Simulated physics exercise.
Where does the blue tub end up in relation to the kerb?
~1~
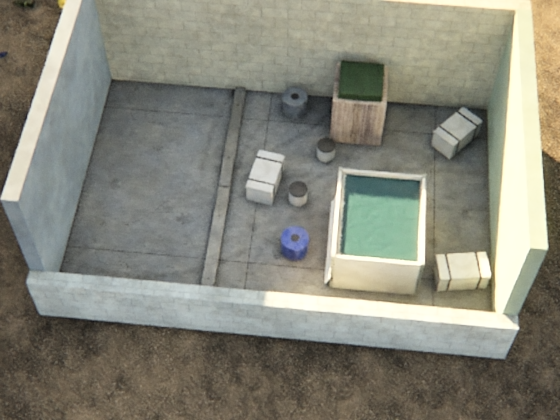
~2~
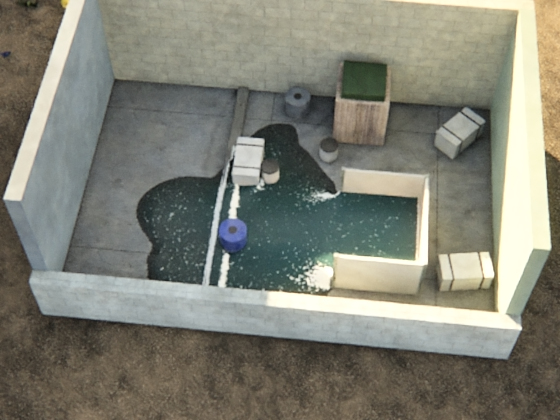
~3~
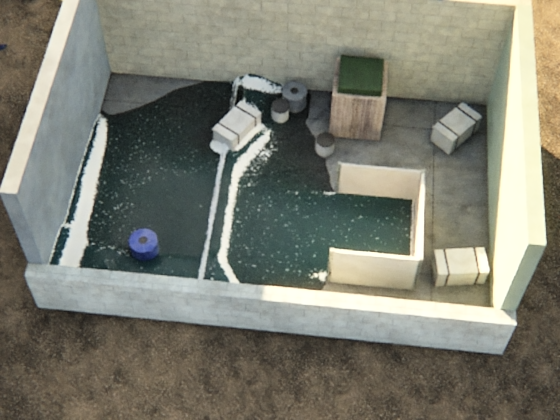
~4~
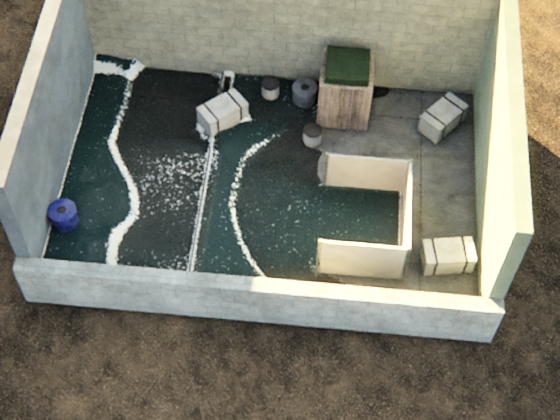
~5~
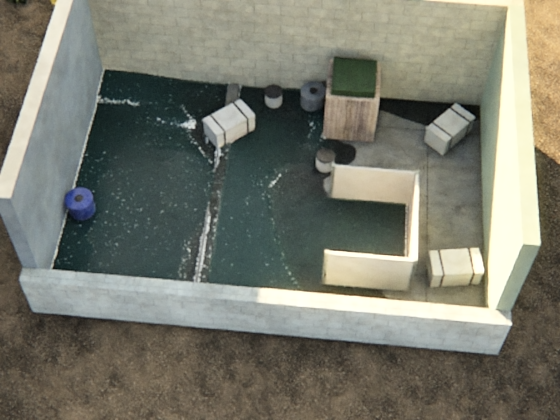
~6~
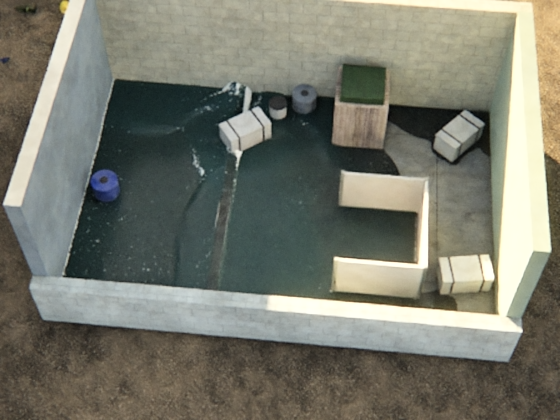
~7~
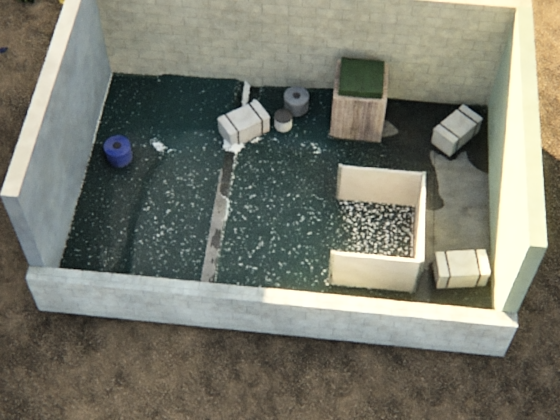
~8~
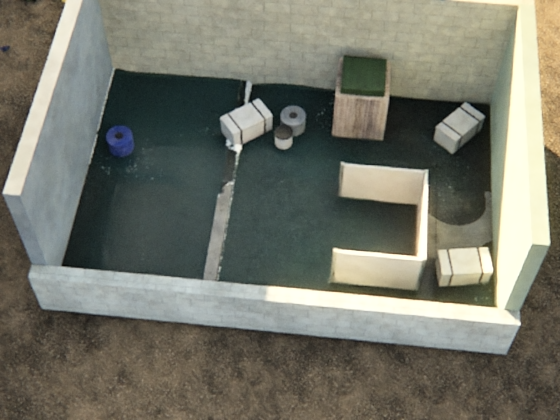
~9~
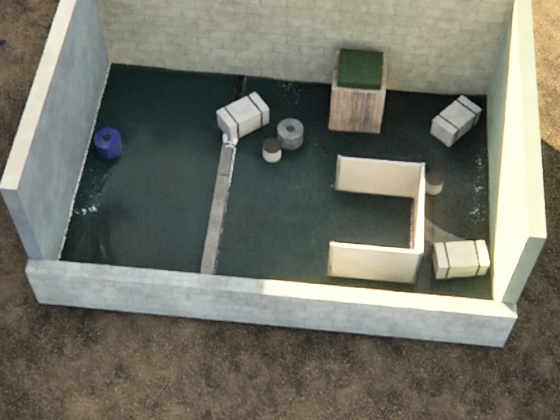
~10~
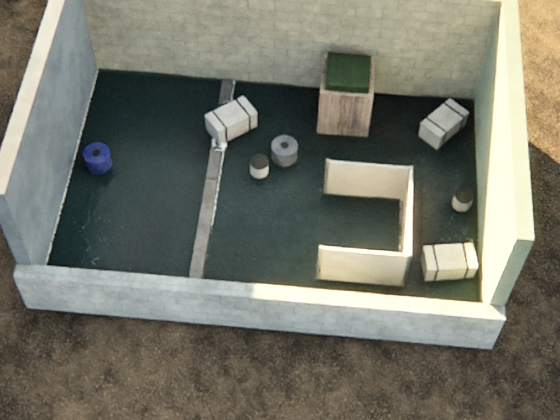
It ends up on the far left side of the kerb, having been carried across by the surge, and floats near the left wall.
A pale-walled compound on bare dirt is seen from high above, with a low kerb crossing its grey floor and an open tank of green water on the right. White strapped boxes, grey tubs and buckets, a blue tub and a green-topped wooden block stand around it. The tank's left side gives way, and foaming water surges left over the kerb, sweeping the blue tub to the left wall and pushing one box up against the kerb. Dark water then spreads right across the floor. Finally the surface calms, with the blue tub floating near the left wall and a small bucket right of the tank.
